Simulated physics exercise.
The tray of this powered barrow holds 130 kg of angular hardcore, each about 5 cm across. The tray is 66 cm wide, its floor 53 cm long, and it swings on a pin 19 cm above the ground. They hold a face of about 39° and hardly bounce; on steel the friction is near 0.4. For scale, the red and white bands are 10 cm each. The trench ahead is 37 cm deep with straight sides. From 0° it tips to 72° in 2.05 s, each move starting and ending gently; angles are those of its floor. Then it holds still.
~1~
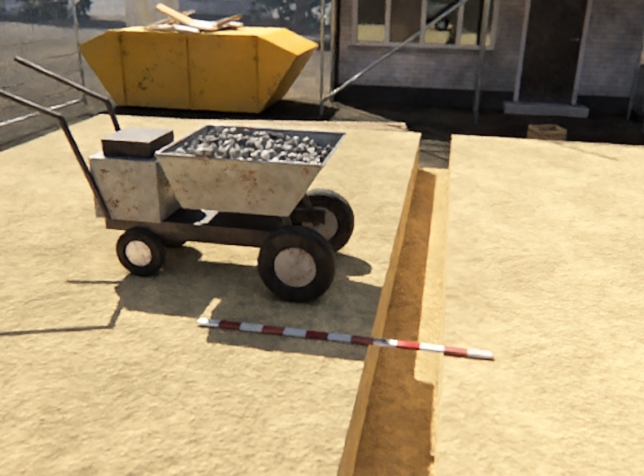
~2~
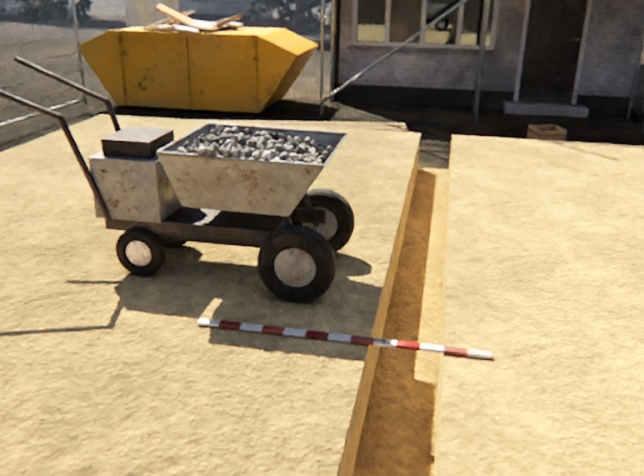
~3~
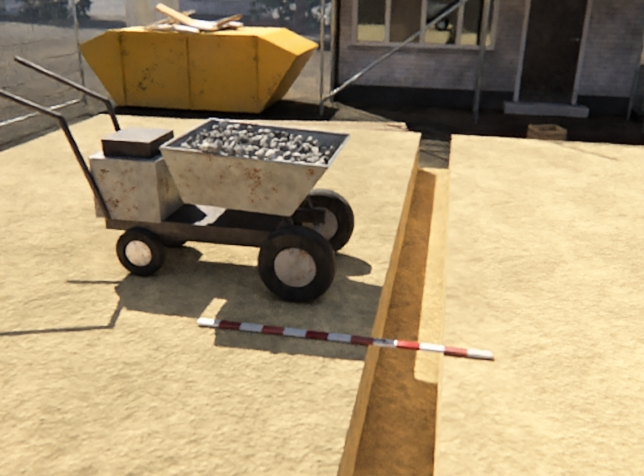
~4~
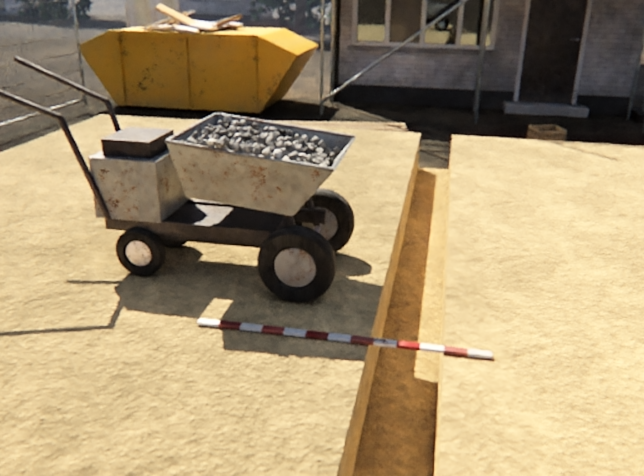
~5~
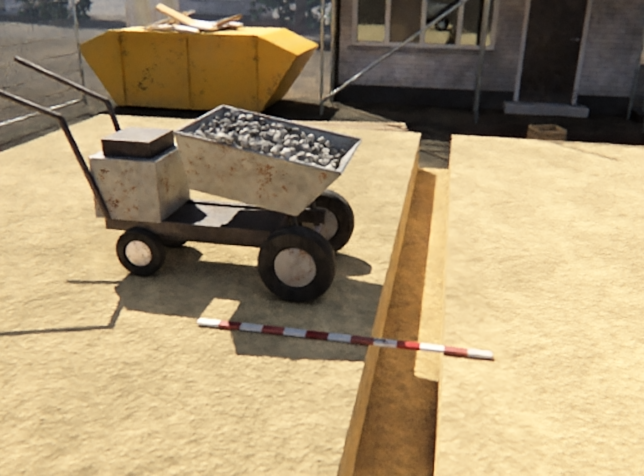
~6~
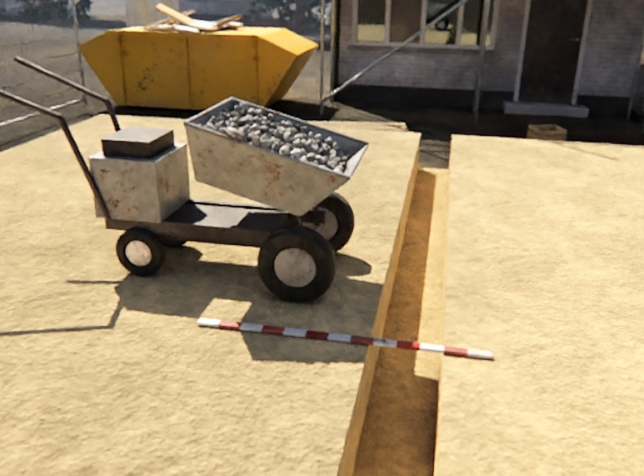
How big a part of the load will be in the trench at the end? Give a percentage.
Some 65 per cent of it.
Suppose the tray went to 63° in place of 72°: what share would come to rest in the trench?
It would be near 30 per cent.
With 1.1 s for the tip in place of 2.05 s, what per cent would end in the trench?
Then about 55 per cent.
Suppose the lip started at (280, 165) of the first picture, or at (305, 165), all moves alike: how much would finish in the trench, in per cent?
Near 75 per cent from the first place, 75 from the second.
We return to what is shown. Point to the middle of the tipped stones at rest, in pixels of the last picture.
Their middle is at about (423, 332).
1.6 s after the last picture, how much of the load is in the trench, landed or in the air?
Some 20 per cent.
Then, 0.9 s after the last picture the floor is at 61°, 99 % in the tray, 1 % in the trench; the foremost stones are at (426, 255).
Then, 1.6 s after the last picture the floor is at 72°, 67 % in the tray, 22 % in the trench, 11 % past the trench; the foremost stones are at (510, 301).
Then, 1.9 s after the last picture the floor is at 72°, 48 % in the tray, 37 % in the trench, 15 % past the trench; the foremost stones are at (537, 292).
Then, 3.8 s after the last picture the floor is at 72°, 20 % in the tray, 65 % in the trench, 15 % past the trench; the foremost stones are at (538, 289).
